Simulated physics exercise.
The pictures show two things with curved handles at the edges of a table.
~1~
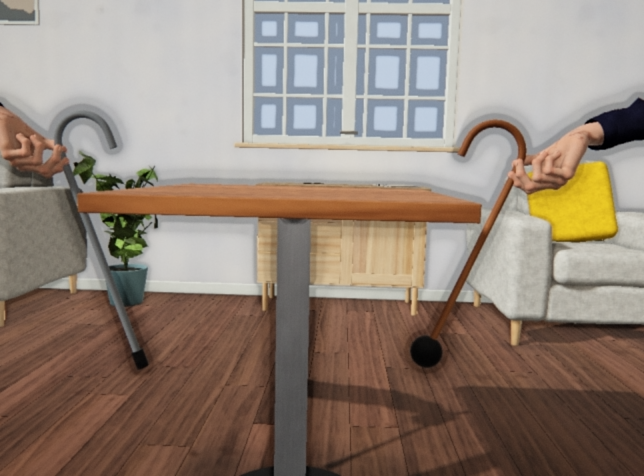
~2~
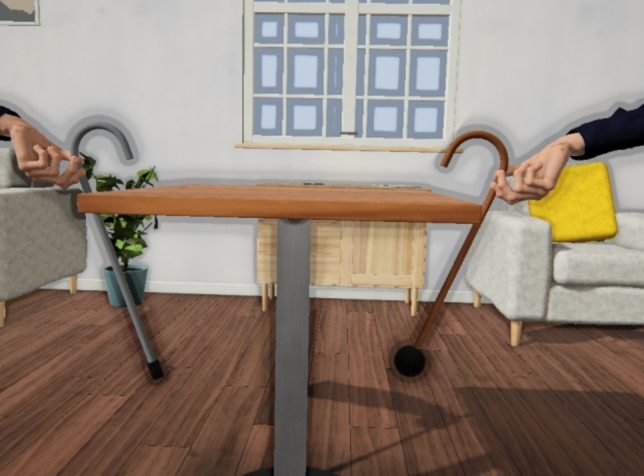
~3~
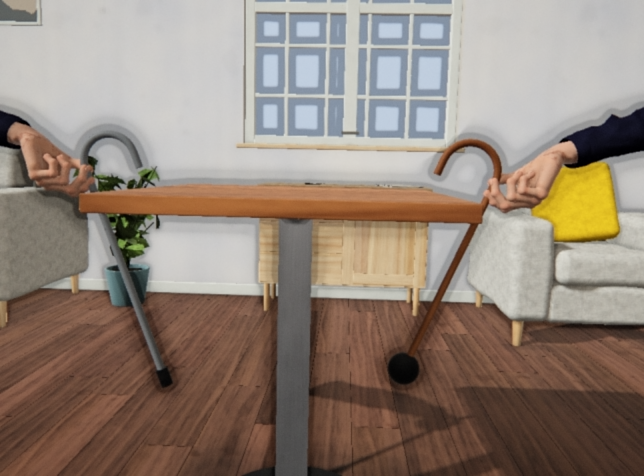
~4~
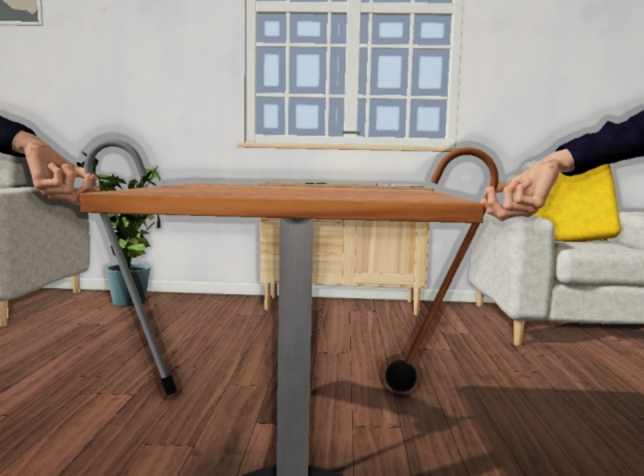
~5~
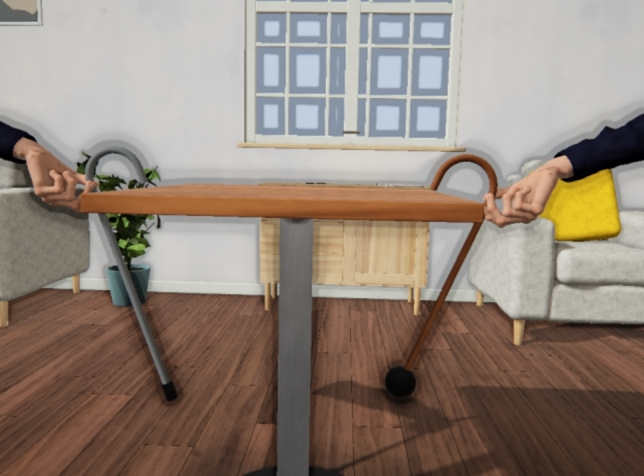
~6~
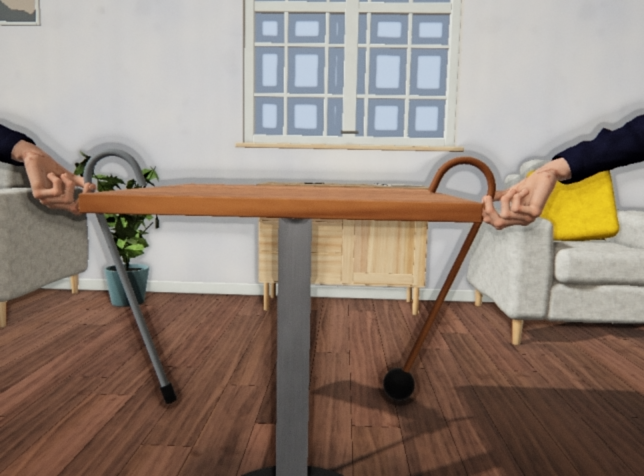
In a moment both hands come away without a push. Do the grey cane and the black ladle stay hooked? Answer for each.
The grey cane falls to the floor and the black ladle stays hooked on the edge.
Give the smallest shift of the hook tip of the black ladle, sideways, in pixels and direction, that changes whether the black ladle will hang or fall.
Some 12 pixels, right.
Then, 0.40 s past the last view, grey cane in the air near (125, 382); black ladle at rest near (428, 279).
Then, 0.64 s past the last view, grey cane in the air near (50, 450); black ladle at rest near (429, 279).
Finally, the grey cane slips off; the black ladle hangs from the table, near (427, 279).
